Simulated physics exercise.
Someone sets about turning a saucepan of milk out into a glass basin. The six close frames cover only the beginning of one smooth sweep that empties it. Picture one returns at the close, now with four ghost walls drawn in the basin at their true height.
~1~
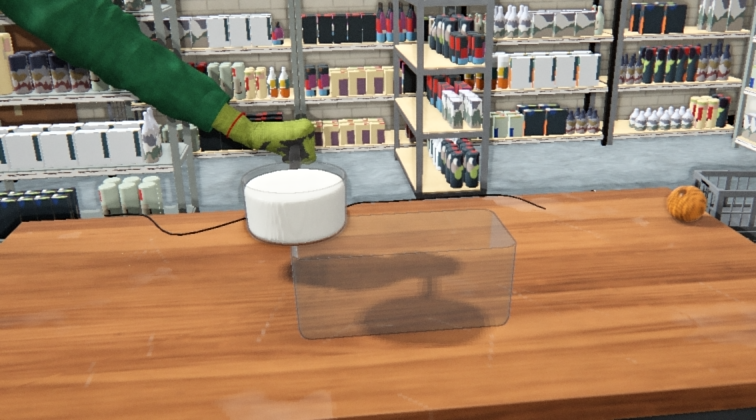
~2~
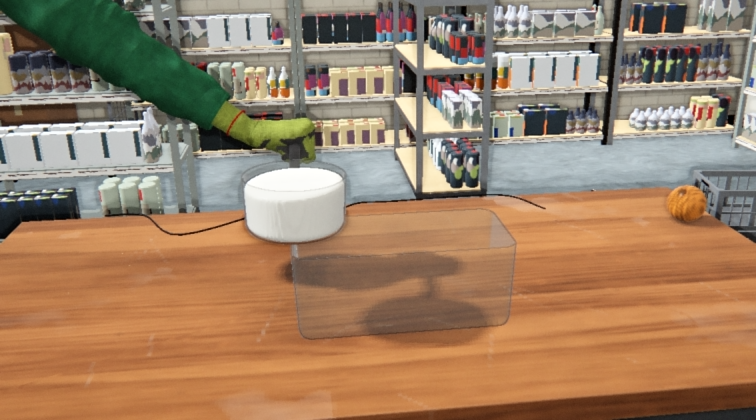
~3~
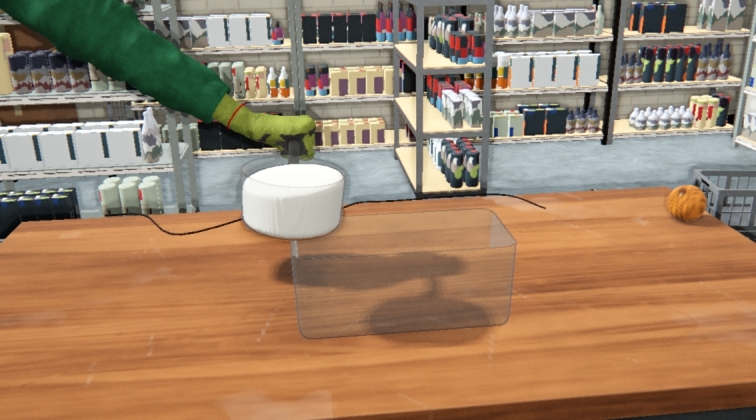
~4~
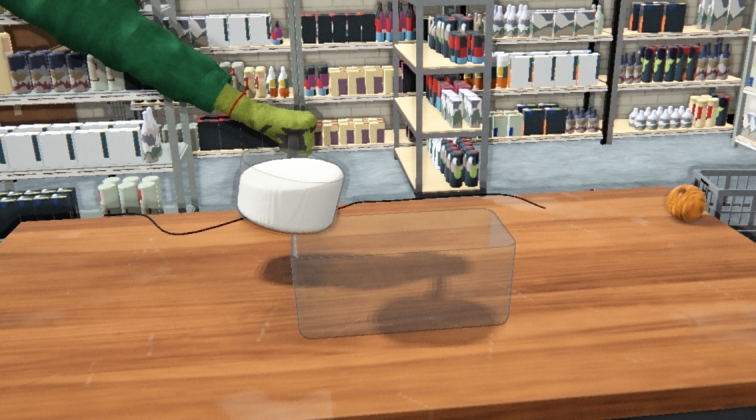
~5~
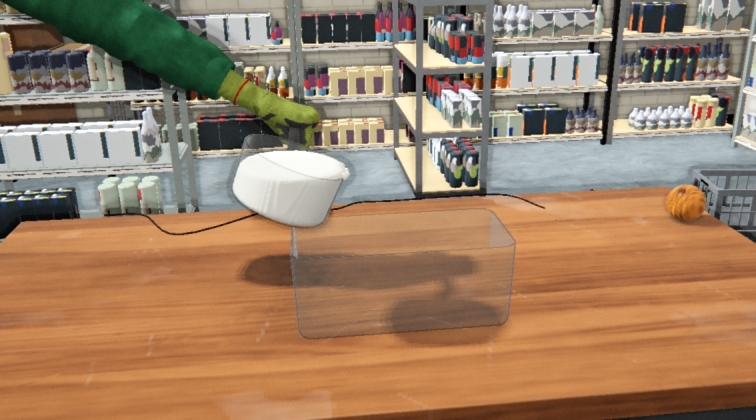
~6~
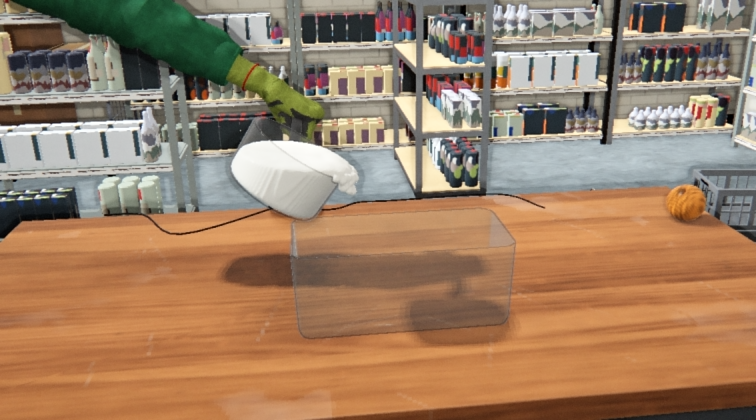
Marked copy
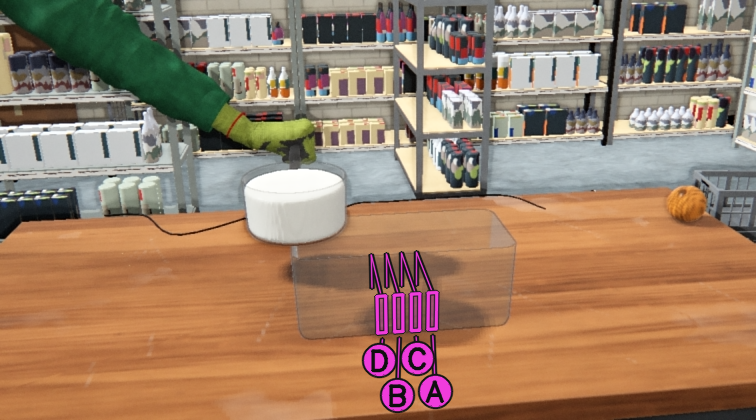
The footage shows a green-sleeved arm with a gloved hand holding a clear saucepan of white milk above a glass basin on a wooden table, keeping it upright, then tilting it rightward until milk bulges over the lip.
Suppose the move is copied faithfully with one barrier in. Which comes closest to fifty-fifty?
Choose A.
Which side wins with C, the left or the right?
The right one.
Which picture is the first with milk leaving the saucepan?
In picture 5.
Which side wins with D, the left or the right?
The right side.
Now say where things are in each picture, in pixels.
In the first frame, upright, lip at (344, 173); basin from (299, 337) to (509, 322); nothing has left yet.
In the second frame, upright, lip at (344, 173); nothing has left yet.
In the third frame, tipped about 6°, lip at (344, 173); nothing has left yet.
In the fourth frame, tipped about 14°, lip at (344, 173); nothing has left yet.
In the fifth frame, tipped about 23°, lip at (344, 173); milk is over the lip, down to (344, 173).
In the sixth frame, tipped about 35°, lip at (343, 172); milk is over the lip, down to (352, 191).
On the marked copy, A at (432, 335); B at (399, 338); C at (416, 336); D at (382, 339).
For slot A, about 51 % ends left of the wall and 47 % right of it.
For slot B, about 12 % ends left of the wall and 86 % right of it.
For slot C, about 24 % ends left of the wall and 74 % right of it.
For slot D, about 5 % ends left of the wall and 94 % right of it.
